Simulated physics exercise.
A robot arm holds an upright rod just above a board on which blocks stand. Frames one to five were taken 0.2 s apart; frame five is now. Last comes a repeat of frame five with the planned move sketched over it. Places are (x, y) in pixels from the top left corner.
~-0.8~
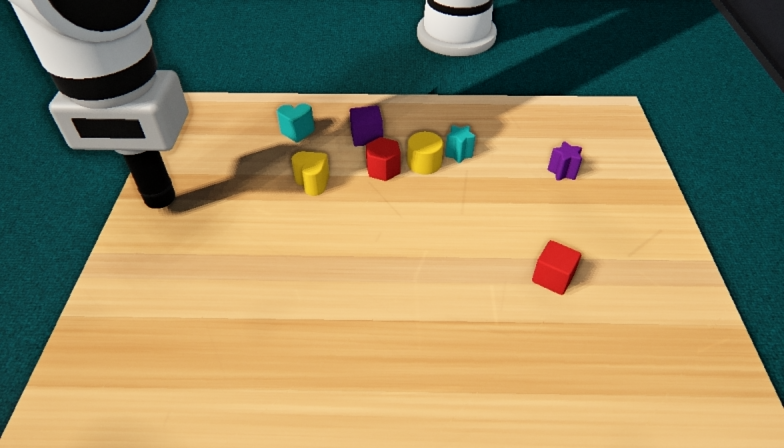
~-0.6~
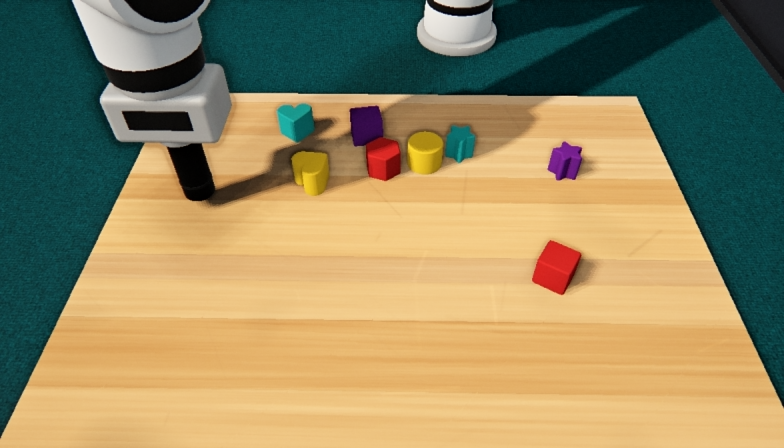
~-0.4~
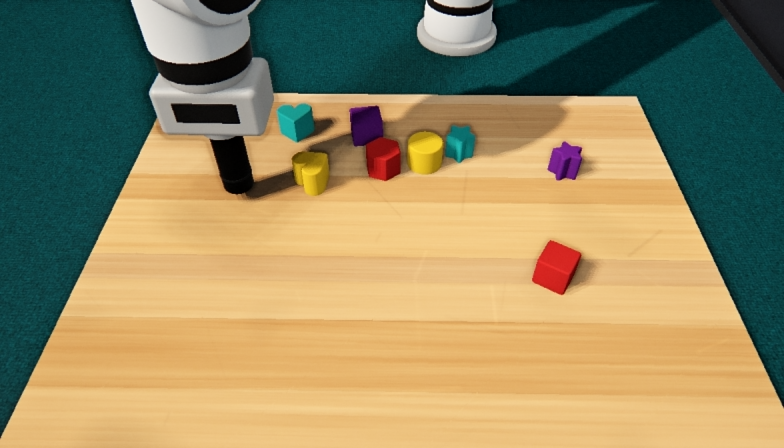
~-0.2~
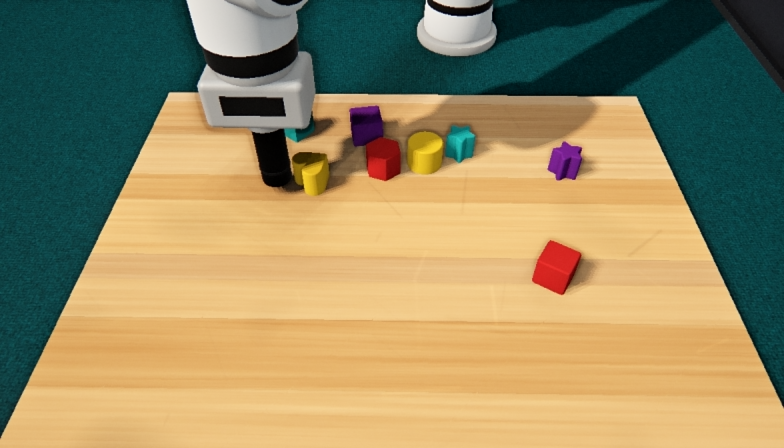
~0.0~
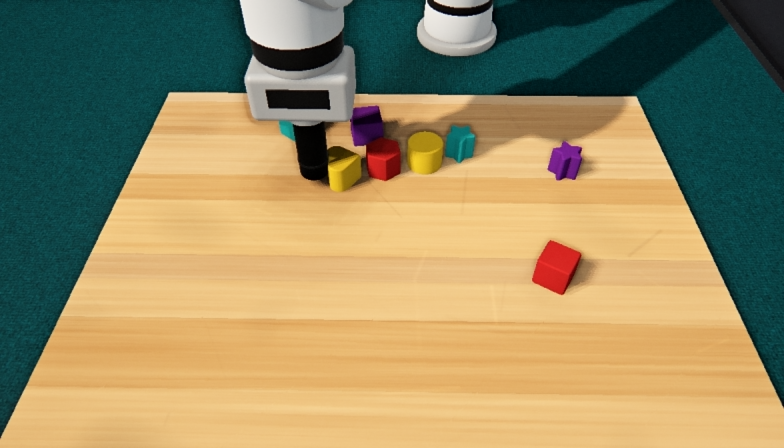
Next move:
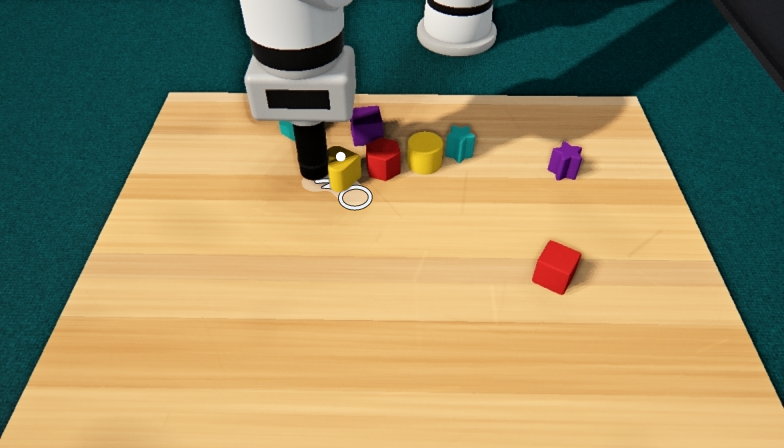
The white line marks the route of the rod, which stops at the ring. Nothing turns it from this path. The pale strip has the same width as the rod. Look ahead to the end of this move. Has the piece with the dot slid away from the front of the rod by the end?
I expect so.
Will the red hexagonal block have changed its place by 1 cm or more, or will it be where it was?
Once the path ends, it is somewhere new.
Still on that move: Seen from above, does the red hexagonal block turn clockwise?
Final answer: No.
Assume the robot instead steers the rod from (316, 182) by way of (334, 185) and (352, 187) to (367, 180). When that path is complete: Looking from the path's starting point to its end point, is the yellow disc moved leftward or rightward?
Its sideways move is to the left.
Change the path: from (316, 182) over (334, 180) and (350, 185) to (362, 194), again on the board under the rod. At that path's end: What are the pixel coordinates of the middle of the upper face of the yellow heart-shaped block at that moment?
That would be at about pixel (387, 165).
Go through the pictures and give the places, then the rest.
The first frame shows rod's lower end (161, 199); yellow heart-shaped block (310, 161); purple four-sided block (366, 115); red hexagonal block (383, 148); yellow disc (426, 141).
The second frame shows rod (200, 192); blocks still.
The third frame shows rod (239, 185); blocks still.
The fourth frame shows rod (278, 178); blocks still.
The fifth frame shows rod (315, 172); yellow heart-shaped block (341, 157); purple four-sided block (366, 115); red hexagonal block (383, 148); yellow disc (426, 141).
Drawn move, from (316, 182) via (333, 181) and (346, 188), ending at (355, 197); the dot is on the yellow heart-shaped block.
On the path given first. Halfway along, rod (340, 174); yellow heart-shaped block (366, 158); red hexagonal block (396, 146), turned 25° anticlockwise; yellow disc (430, 140).
At the end, rod (355, 188); yellow heart-shaped block (377, 165), turned 25° anticlockwise; purple four-sided block still; red hexagonal block (399, 147), turned 45° anticlockwise; yellow disc (433, 138).
